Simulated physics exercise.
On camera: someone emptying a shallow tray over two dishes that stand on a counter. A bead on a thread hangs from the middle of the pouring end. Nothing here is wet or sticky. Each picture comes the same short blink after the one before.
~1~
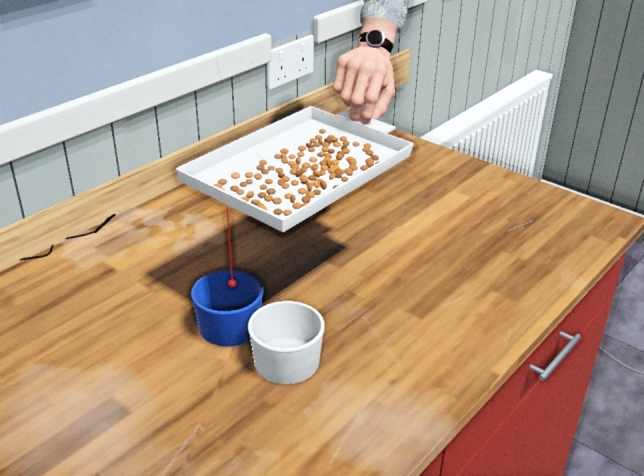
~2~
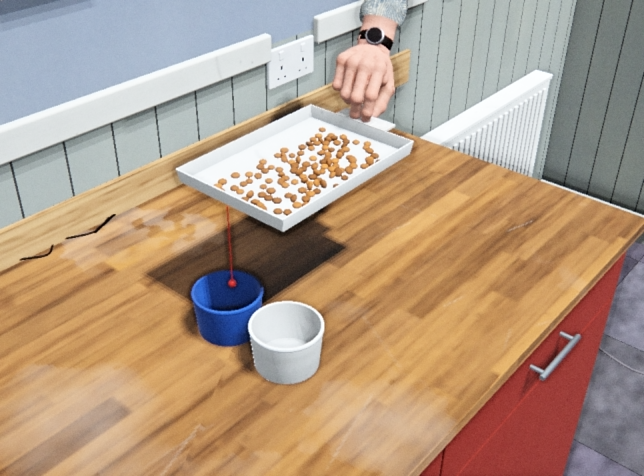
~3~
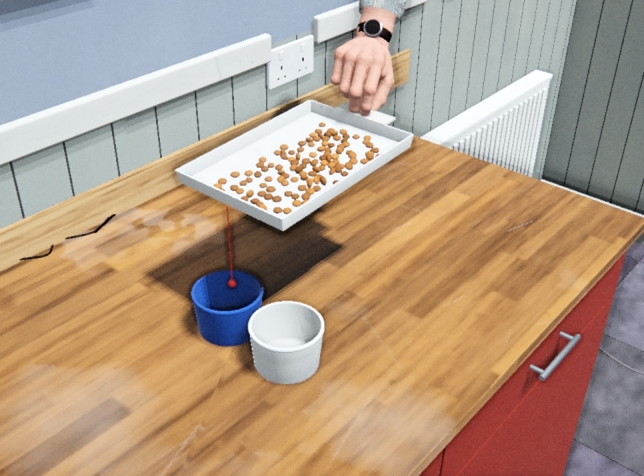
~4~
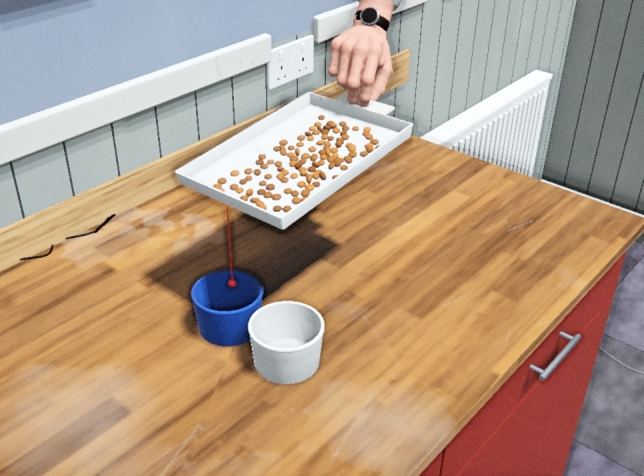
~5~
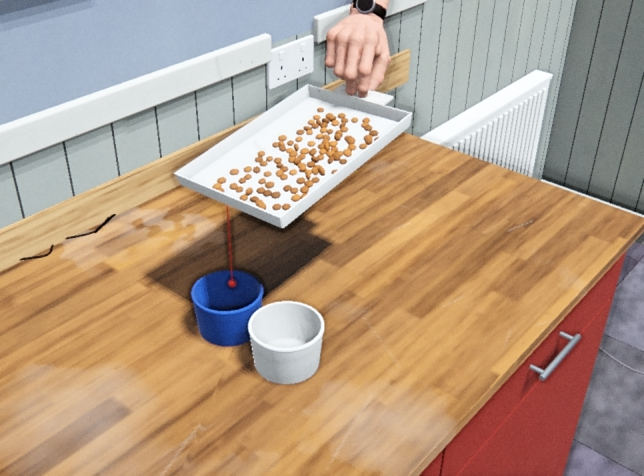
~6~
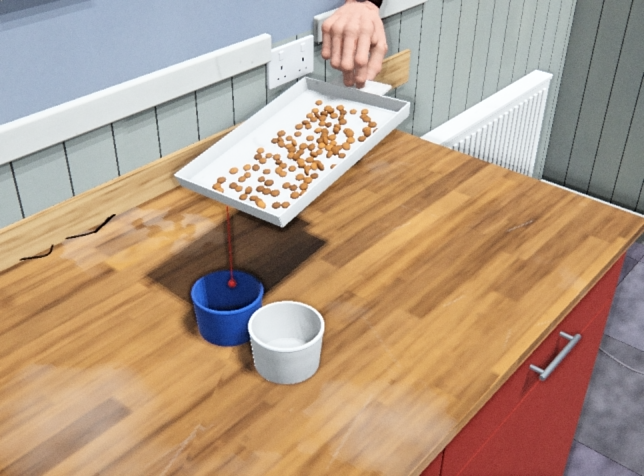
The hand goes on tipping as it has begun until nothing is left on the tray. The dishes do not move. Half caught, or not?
Together they catch less than half.
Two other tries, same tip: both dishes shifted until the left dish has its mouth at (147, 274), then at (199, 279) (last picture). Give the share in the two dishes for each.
The first gives 60 %, the second 60 %.
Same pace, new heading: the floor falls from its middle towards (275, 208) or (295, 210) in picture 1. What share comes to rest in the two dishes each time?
Roughly 80 per cent, and 90 per cent.
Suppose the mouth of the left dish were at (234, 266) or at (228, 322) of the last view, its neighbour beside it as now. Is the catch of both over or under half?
First not half, then below a half.
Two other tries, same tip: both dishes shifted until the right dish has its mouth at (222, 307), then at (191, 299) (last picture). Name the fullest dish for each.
First left, then right.
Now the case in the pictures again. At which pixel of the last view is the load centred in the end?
At about (172, 325).
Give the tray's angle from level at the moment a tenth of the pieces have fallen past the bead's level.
At some 85 degrees.
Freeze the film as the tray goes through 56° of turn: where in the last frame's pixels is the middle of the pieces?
Roughly at (223, 171).
Soon after the last picture, tray tipped steeply; all on the tray.
A little later, tray tipped right over; about two thirds on the tray; a stray few in the left dish; about a quarter outside both; a small part in the air.
Later still, tray tipped past a quarter turn; a small part in the left dish; most outside both.
At rest, tray tipped past a quarter turn; none in the right dish; a small part in the left dish; most outside both.
